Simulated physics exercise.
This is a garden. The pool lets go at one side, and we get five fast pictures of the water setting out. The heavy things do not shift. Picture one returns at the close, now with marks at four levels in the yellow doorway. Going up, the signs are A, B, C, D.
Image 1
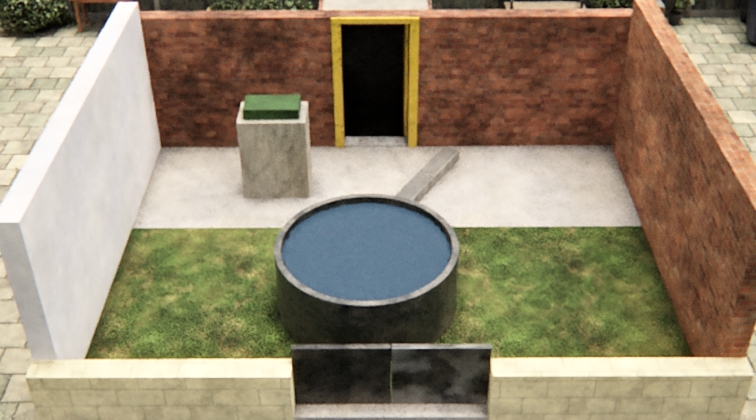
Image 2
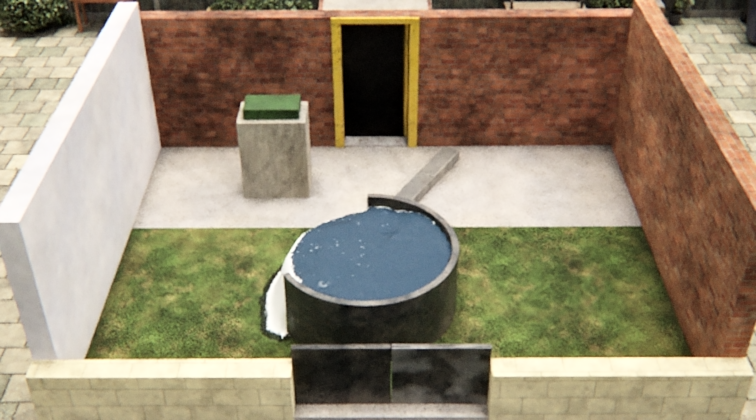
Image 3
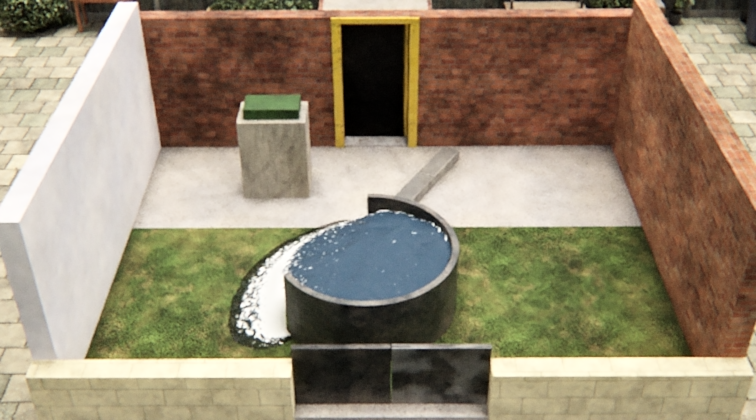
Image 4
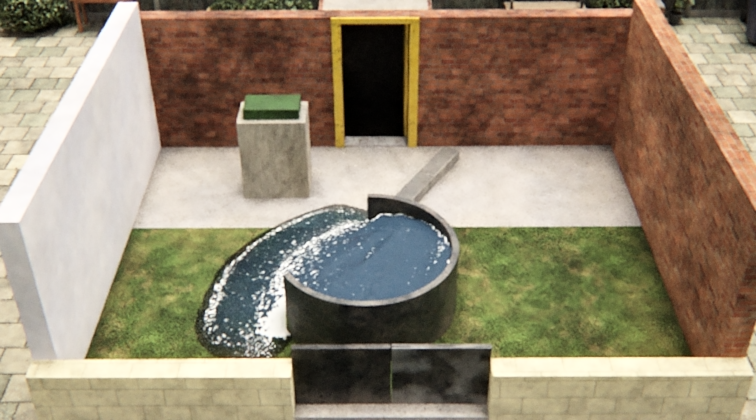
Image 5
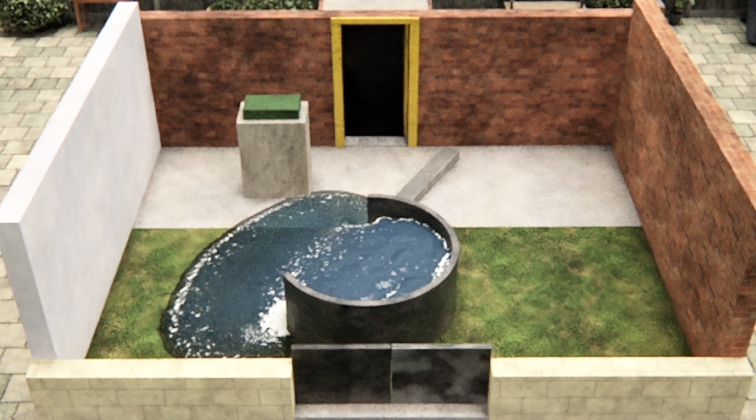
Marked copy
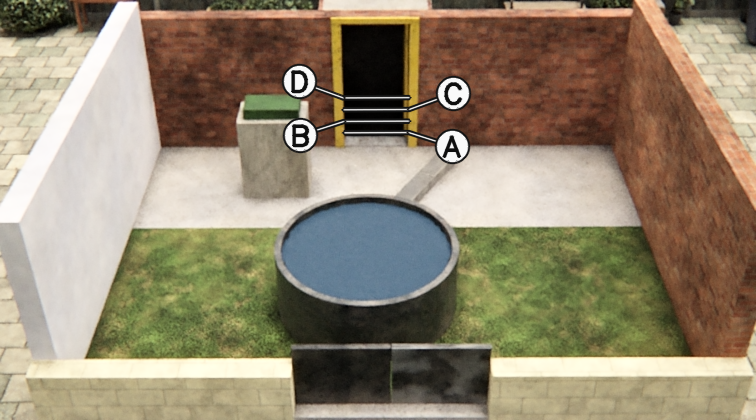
A walled garden is seen from above and in front, the camera still. A round dark pool of blue water stands on the grass before a yellow-framed doorway in a brick wall, with a green-topped stone block at back left, a white wall left and a dark gate in front. The pool's left side opens, and foaming water pours out, spreading leftward across the grass in a widening sheet.
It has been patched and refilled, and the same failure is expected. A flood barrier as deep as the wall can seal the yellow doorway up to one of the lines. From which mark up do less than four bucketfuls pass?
Take A.
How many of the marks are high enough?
All four.
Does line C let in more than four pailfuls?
No, not at all.
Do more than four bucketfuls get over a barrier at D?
No.
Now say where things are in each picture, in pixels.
The first picture shows water in the pool at rest, its middle at (367, 251); foot of the yellow doorway at (376, 146); shut gate at (391, 355).
In the second picture, 2 % of the ground under water, visible out to (284, 335).
In the third picture, 5 % of the ground under water, visible out to (249, 339).
In the fourth picture, 10 % of the ground under water, visible out to (205, 336).
In the fifth picture, 17 % of the ground under water, visible out to (173, 330).
In white, A at (376, 132); B at (376, 121); C at (376, 109); D at (376, 97); from the bottom up A, B, C, D.
If A is chosen, nothing gets over.
If B is chosen, nothing gets over.
If C is chosen, nothing gets over.
If D is chosen, nothing gets over.
